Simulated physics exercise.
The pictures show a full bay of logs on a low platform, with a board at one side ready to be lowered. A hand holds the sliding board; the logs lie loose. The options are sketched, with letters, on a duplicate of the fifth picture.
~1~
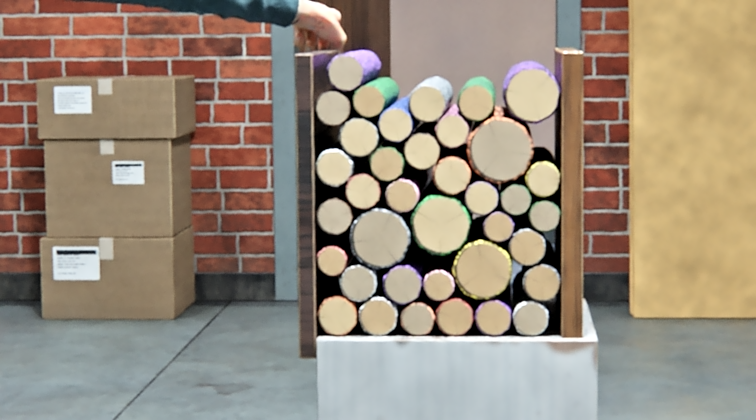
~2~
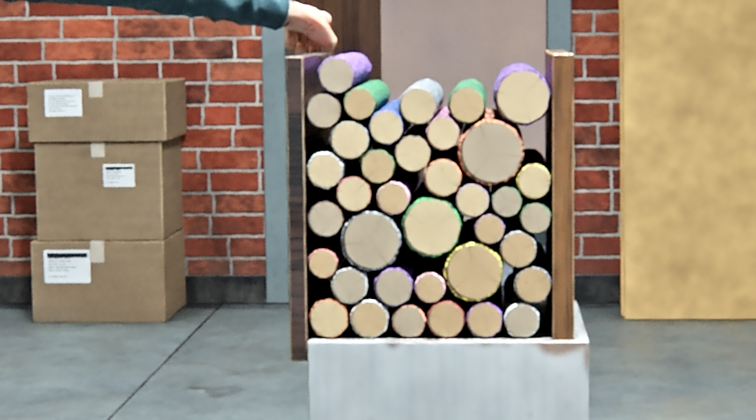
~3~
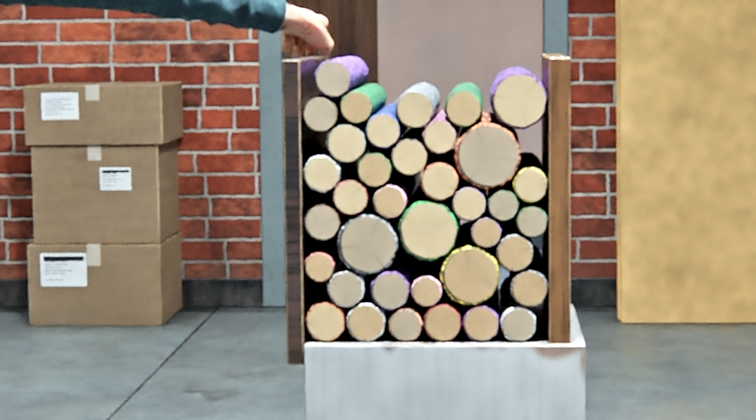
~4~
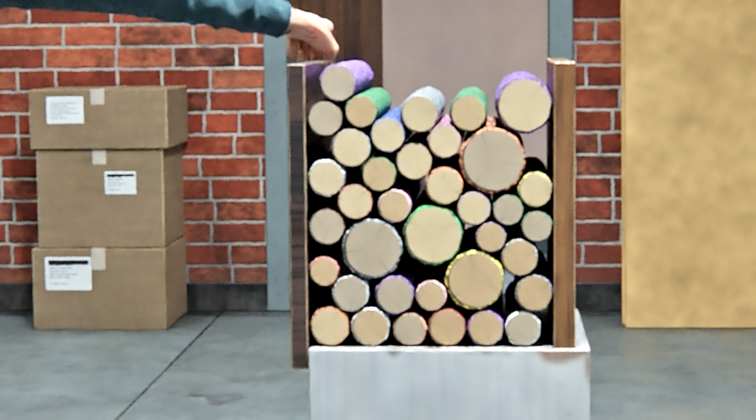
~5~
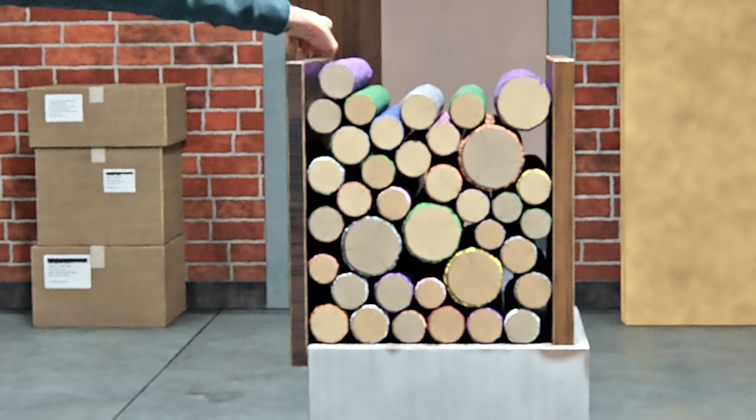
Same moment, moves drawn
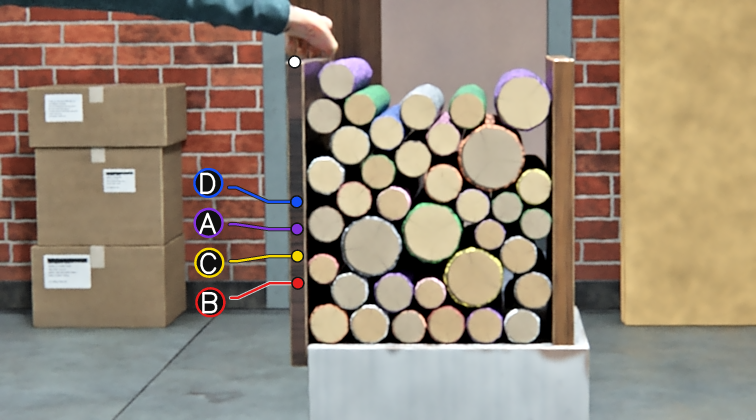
In a room with a red brick wall and grey floor, seen straight on from the front, cardboard boxes are stacked at the left and a tan panel stands at the right. Pale-ended logs with purple, green and blue sides fill a bay between brown boards on a whitish platform. A dark-sleeved hand stays at the left board's top, nothing visibly shifting, while the camera sways slightly.
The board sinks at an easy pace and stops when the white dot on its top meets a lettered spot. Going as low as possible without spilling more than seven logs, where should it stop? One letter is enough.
Lower it to A and no more.
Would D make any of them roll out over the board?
Yes.
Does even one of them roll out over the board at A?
Yes, at A.
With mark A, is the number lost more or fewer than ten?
Fewer than ten.
On the marked copy, A at (297, 229); B at (298, 283); C at (298, 256); D at (297, 202); the white dot at (295, 62).
Taking A. A third of the way, top of the board (305, 135).
Two thirds of the way, top of the board (306, 217).
When it is over, top of the board (306, 228), six out over the board.
As for the rest, B more than seven out over the board; C more than seven out over the board; D two out over the board.
